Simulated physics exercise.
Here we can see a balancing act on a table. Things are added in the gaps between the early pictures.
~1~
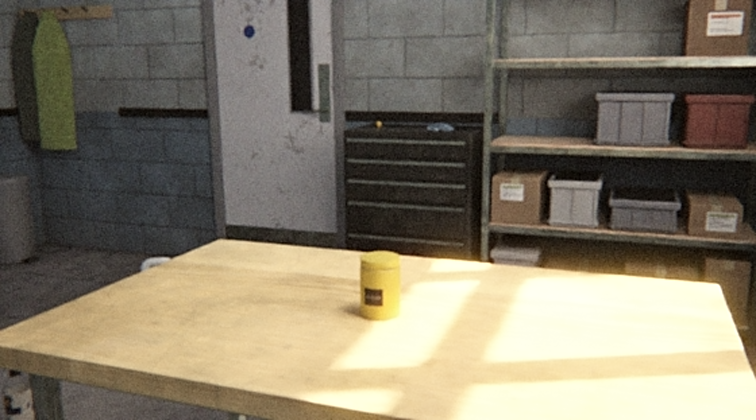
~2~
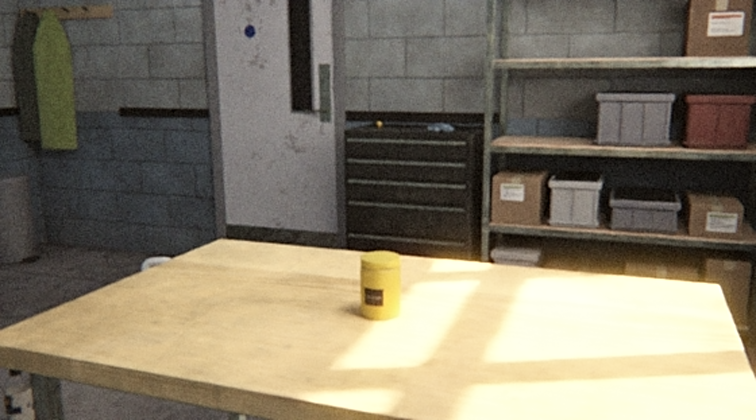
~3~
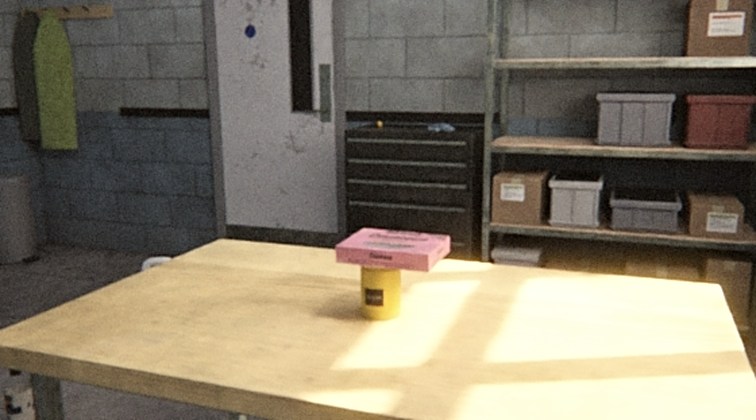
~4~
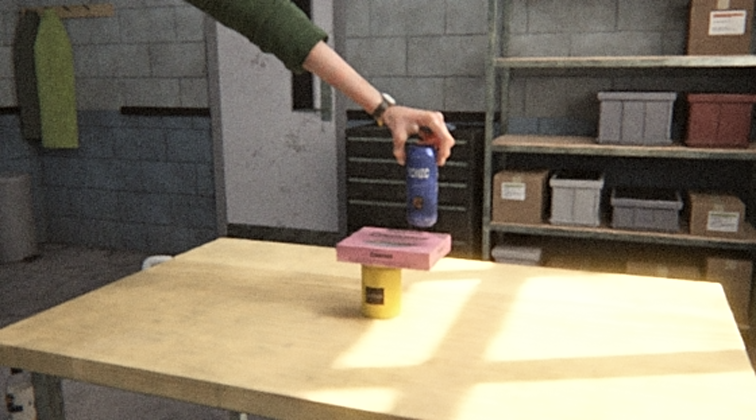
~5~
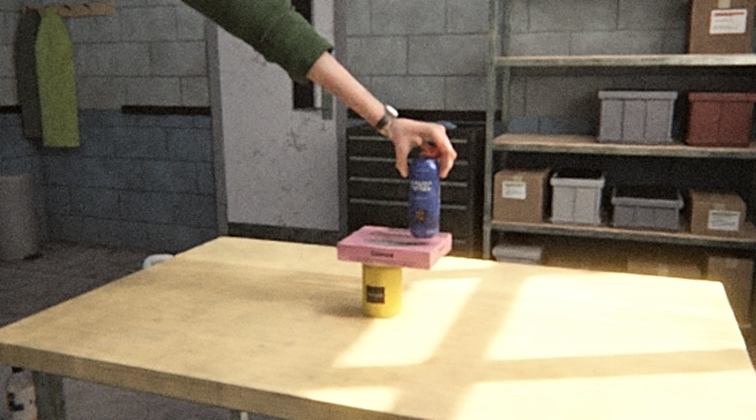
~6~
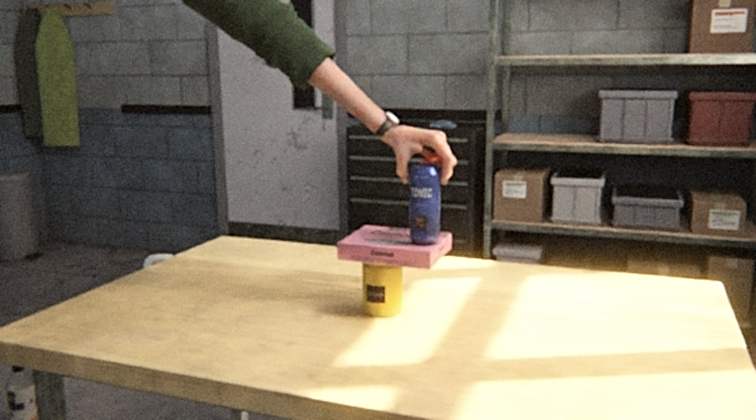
A pink box appeared on top of a yellow jar on a wooden table, then a hand lowered a blue can onto the box's right side and kept hold of it.
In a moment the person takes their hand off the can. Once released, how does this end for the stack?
It ends with the stack collapsed.
Then, 0.50 s later than the last frame, blue can and pink packet now fallen.
Then, 0.60 s later than the last frame, things are still on the move.
When it is over, fallen, blue can and pink packet; yellow jar as before. The stack comes apart.
